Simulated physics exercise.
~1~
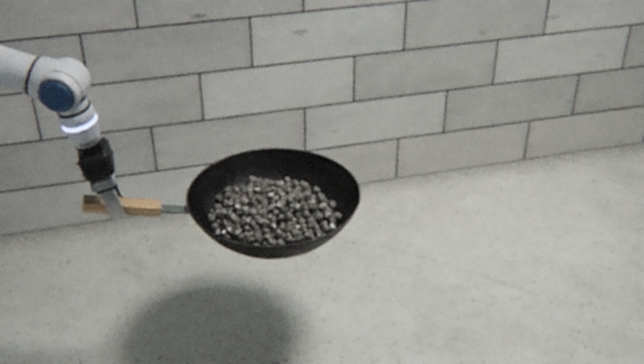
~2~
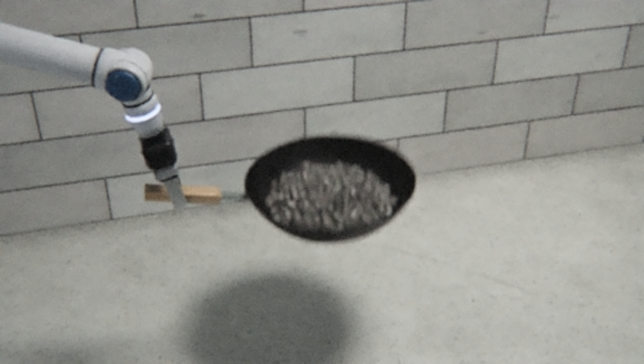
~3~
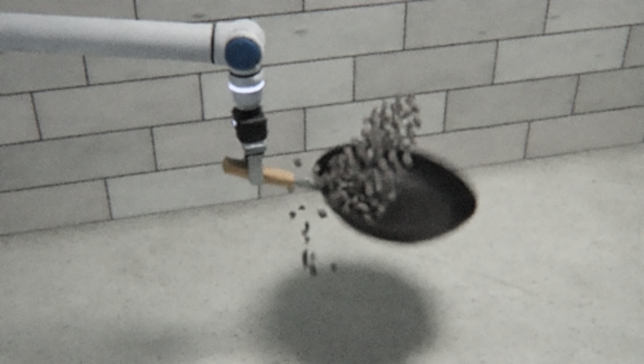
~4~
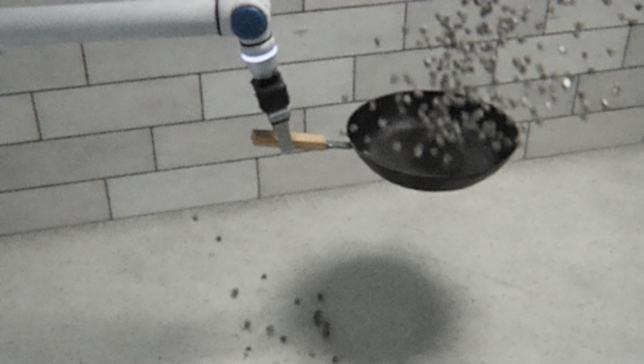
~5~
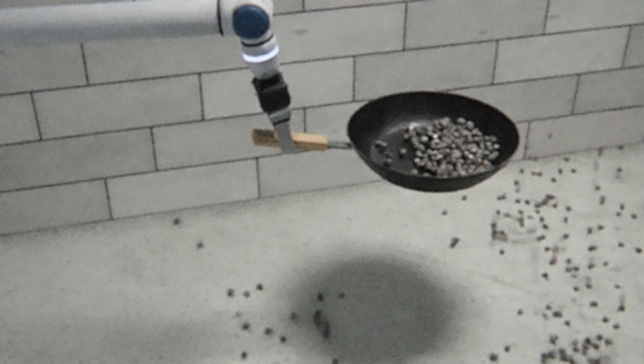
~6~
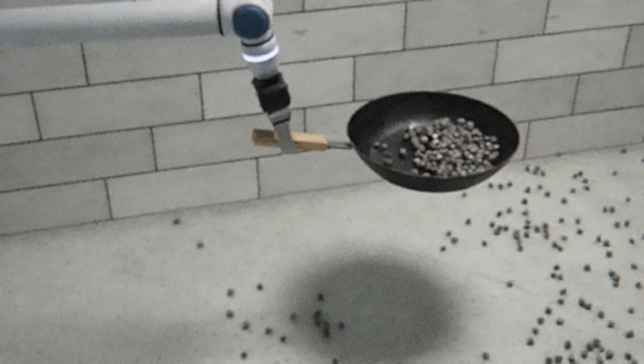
A robot arm swings a black frying pan right, tossing pebbles; many scatter across the floor.
